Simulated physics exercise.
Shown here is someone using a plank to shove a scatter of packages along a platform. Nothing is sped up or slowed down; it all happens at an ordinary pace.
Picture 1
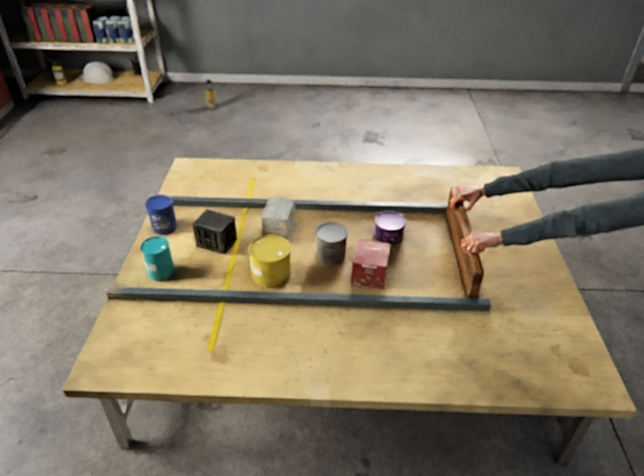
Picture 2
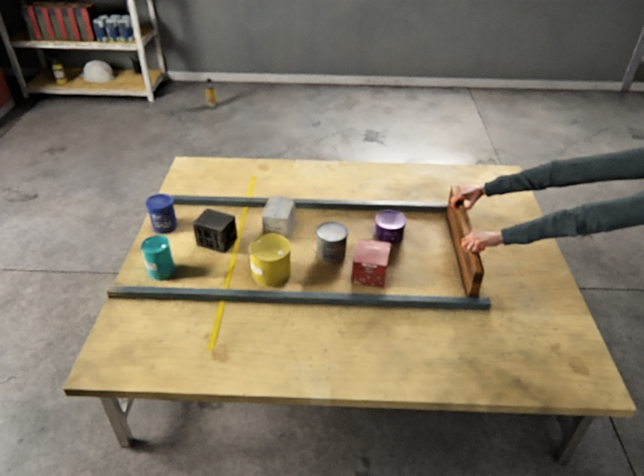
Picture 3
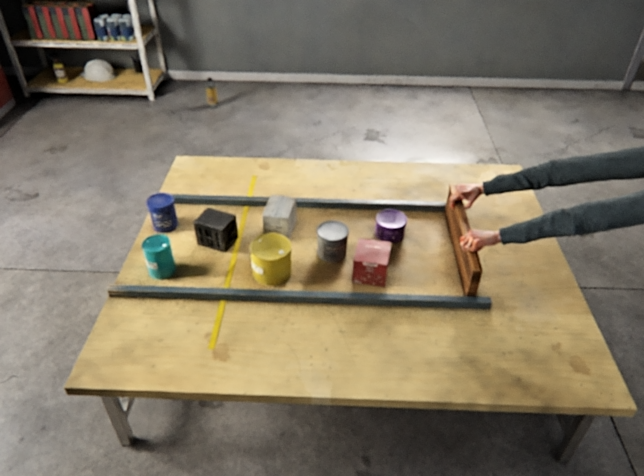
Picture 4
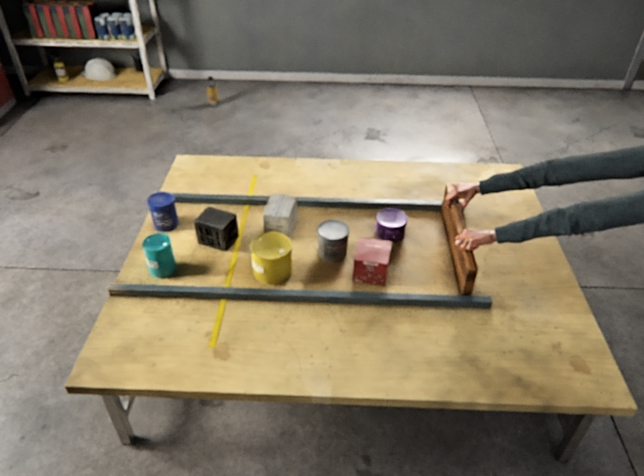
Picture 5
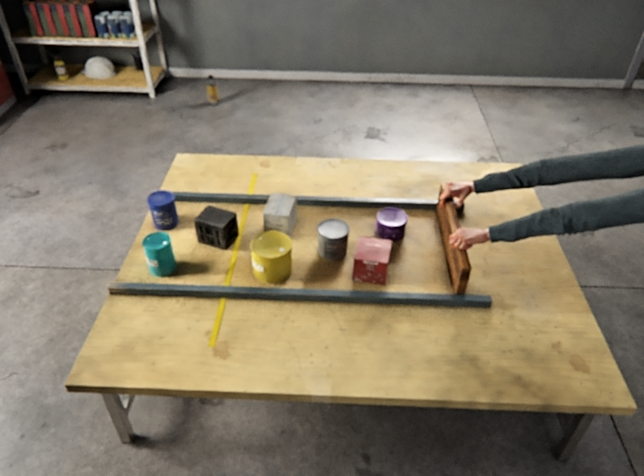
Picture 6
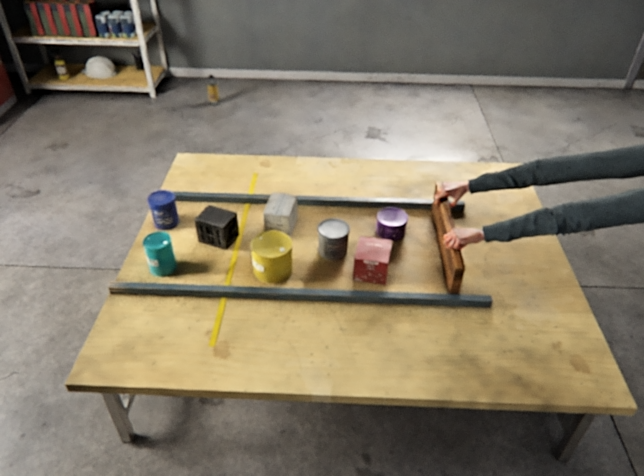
On a wooden table in a room with a concrete floor, two hands slid a wooden plank slightly left between two rails toward scattered cans and boxes, which stayed almost still.
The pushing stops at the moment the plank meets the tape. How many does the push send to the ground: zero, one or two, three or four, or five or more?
So the tally of ones that come down is nothing, really.
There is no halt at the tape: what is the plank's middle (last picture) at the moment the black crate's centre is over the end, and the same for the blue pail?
Roughly at (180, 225) and roughly at (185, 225).
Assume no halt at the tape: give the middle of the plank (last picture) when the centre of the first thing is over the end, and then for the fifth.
First about (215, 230), next about (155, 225).
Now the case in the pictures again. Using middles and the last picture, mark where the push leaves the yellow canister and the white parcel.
(178, 253) and (208, 204), approximately.
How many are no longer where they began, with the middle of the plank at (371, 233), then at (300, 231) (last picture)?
The number moved is 2 and then 5.
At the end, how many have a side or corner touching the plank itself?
3 end up touching it.
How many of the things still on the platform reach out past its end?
My count gives 0.
A little later, none off yet; blue pail at rest near (164, 210); turquoise canister at rest near (160, 254); black crate at rest near (217, 227).
When it is over, the number that fall off is zero.
